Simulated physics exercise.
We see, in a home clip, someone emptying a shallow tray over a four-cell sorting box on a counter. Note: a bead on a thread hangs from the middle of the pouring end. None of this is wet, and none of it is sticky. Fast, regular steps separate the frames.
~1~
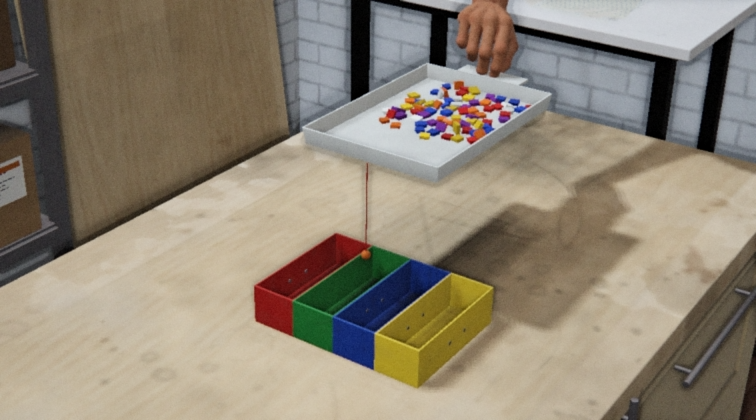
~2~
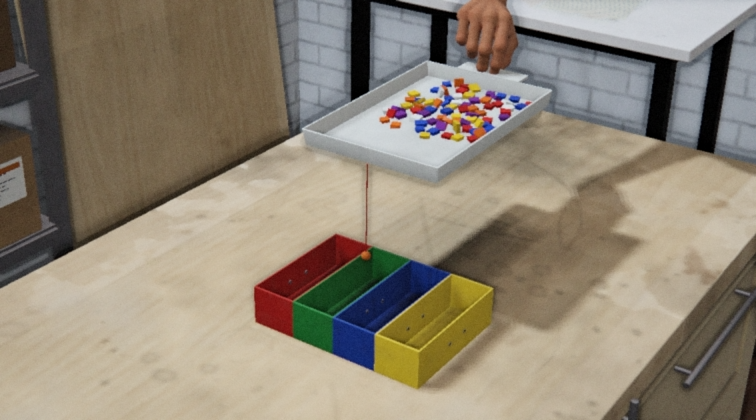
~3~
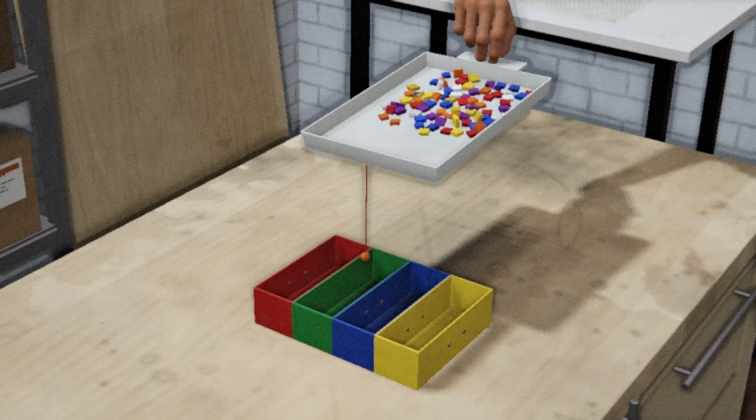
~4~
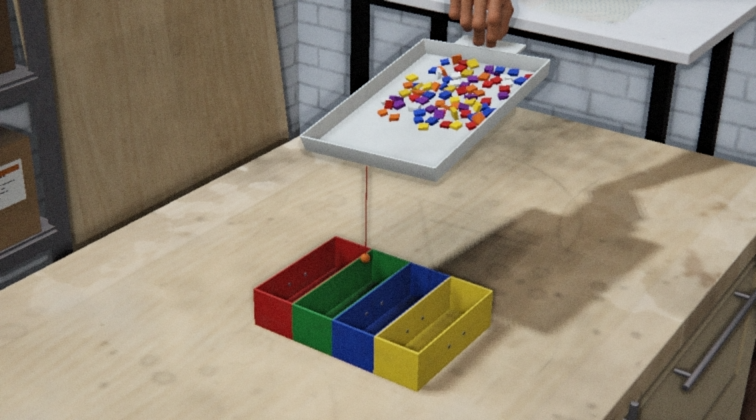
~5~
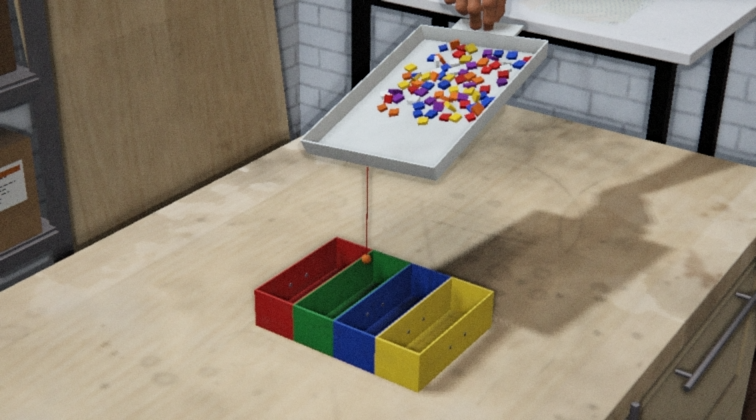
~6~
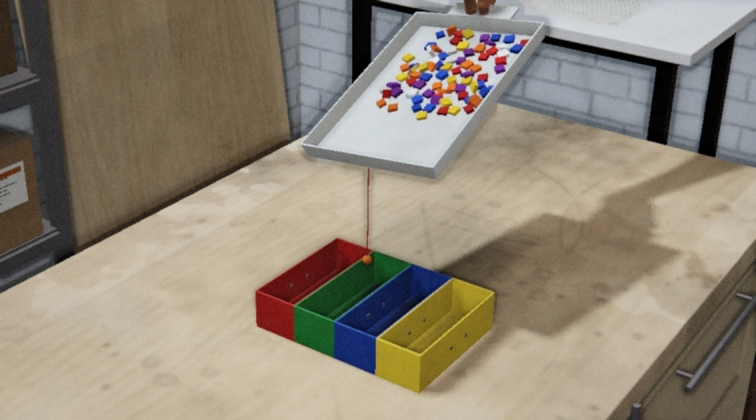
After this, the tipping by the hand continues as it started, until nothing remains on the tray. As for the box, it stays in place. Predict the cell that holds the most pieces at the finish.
I predict the red cell.
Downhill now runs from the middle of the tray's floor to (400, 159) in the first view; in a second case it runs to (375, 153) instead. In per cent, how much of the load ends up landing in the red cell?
Lab note: Try one about 10 %, try two about 40 %.
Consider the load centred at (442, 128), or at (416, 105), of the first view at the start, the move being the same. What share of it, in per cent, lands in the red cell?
Roughly 40 per cent, and 50 per cent.
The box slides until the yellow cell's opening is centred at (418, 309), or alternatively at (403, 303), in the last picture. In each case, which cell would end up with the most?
First try: The cell in red; second try: The cell in red.
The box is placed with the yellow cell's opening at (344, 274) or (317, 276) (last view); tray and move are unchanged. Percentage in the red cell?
That makes 0 per cent, followed by 0 per cent.
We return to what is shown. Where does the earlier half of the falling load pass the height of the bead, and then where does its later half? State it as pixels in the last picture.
(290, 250), then (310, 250).
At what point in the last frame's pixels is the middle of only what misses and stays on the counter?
Close to (258, 292).
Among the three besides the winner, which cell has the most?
Second position is held by the green one.
Shortly afterwards, tray tipped steeply; all but a few on the tray; only a few falling or outside the box.
Next, tray tipped past a quarter turn; near half on the tray; a little in the red cell; a little in the green cell; near a third falling or outside the box.
Some moments later, tray tipped past a quarter turn; near a third in the red cell; a little in the green cell; near half falling or outside the box.
In the end, tray tipped past a quarter turn; near a third in the red cell; a little in the green cell; none at all in the yellow cell; none at all in the blue cell; near half outside the box.
